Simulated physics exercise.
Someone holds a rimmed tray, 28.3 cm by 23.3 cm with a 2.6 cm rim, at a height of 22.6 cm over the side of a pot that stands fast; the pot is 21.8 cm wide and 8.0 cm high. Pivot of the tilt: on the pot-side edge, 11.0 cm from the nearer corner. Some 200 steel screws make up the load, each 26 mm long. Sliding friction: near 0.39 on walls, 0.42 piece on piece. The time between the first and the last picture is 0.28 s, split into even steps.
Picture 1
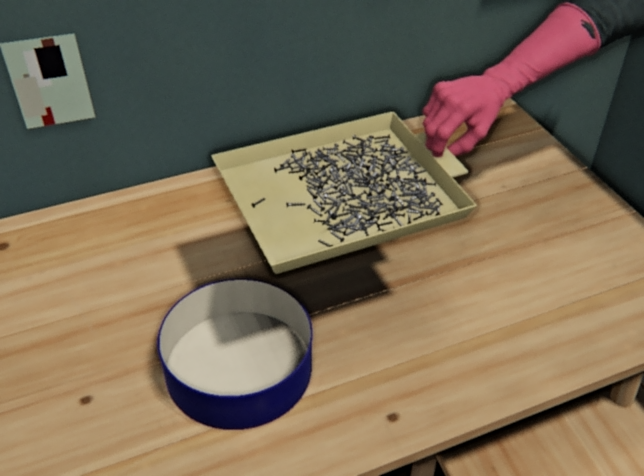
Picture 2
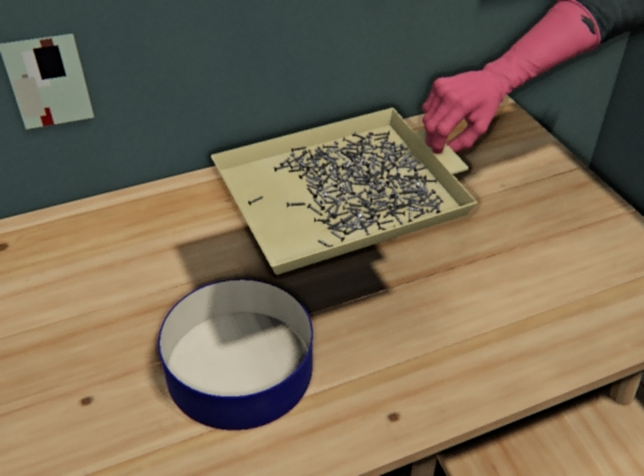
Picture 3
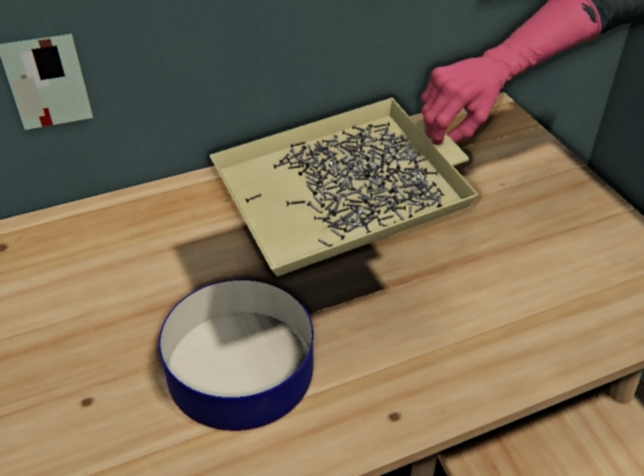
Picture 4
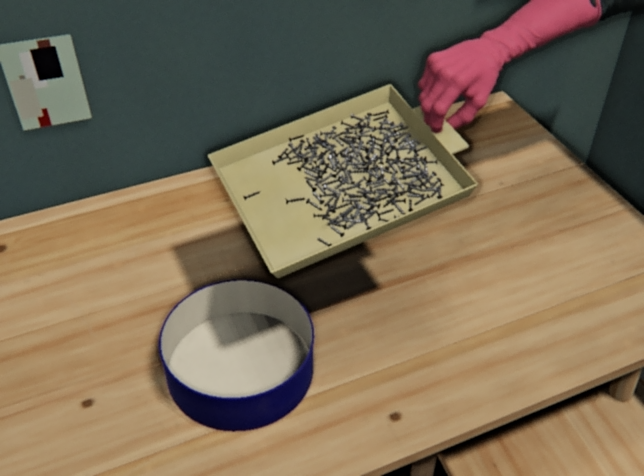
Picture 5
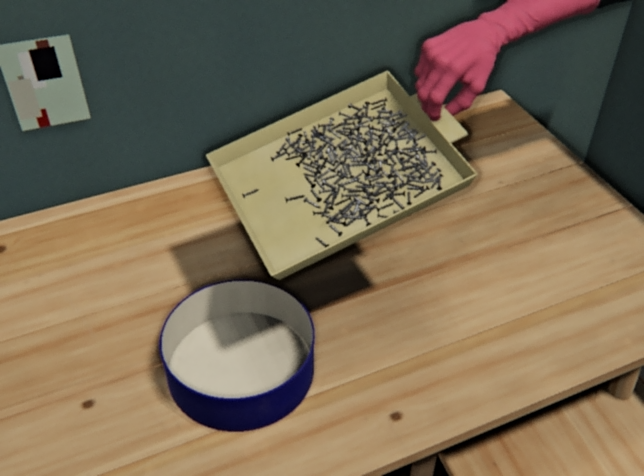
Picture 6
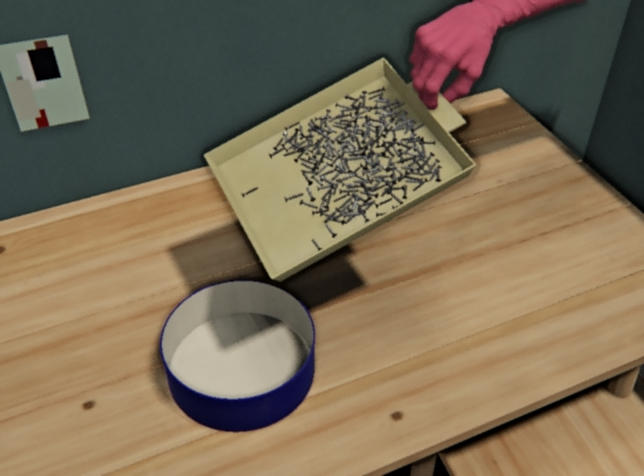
Shallow cream tray of small dark screws tilting gradually toward a blue-sided round pot as a pink-gloved hand raises its handle end.
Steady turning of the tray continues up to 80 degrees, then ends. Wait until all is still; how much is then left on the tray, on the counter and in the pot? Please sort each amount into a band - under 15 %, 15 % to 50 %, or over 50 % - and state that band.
Tray: Under 15 %; counter: Under 15 %; pot: Over 50 %.
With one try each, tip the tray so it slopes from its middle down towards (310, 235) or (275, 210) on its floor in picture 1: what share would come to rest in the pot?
First try: About 90 percent; second try: About 45 percent.
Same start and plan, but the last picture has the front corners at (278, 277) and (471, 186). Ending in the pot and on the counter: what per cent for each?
Pot 95, counter 5.
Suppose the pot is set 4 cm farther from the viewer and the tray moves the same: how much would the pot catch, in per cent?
Share in pot: Approx. 80 %.
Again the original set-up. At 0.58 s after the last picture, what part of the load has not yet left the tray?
Estimate: About 65 percent.
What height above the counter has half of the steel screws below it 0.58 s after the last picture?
Roughly 22 cm.
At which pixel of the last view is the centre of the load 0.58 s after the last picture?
Estimated centre of load: Around (253, 262).
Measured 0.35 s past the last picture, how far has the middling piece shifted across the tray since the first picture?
I'd say close to 10 centimetres.
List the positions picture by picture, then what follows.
The first frame shows tray tilt 0 degrees, front corners at (275, 259) and (468, 203); middle of the pieces at (361, 182); pot at (236, 333).
The second frame shows tray tilt 1 degrees, front corners at (276, 260) and (469, 200); middle of the pieces at (361, 180).
The third frame shows tray tilt 4 degrees, front corners at (276, 262) and (469, 193), lowest corner left front; middle of the pieces at (361, 175).
The fourth frame shows tray tilt 9 degrees, front corners at (275, 265) and (469, 183), lowest corner left front; middle of the pieces at (360, 168).
The fifth frame shows tray tilt 14 degrees, front corners at (275, 268) and (468, 173), lowest corner left front; middle of the pieces at (358, 161).
The sixth frame shows tray tilt 19 degrees, front corners at (275, 271) and (467, 164), lowest corner left front; middle of the pieces at (356, 155); pot at (238, 335).
Then, 0.35 s after the last picture, tilt 49 degrees; the tray holds 100 %, the pot 0 %.
Then, 0.58 s after the last picture, tilt 69 degrees; the tray holds 65 %, the pot 0 %.
Then, 0.92 s after the last picture, tilt 80 degrees; the tray holds 25 %, the pot 65 %.
In the end, tray 5 %, counter 0 %, pot 95 %.
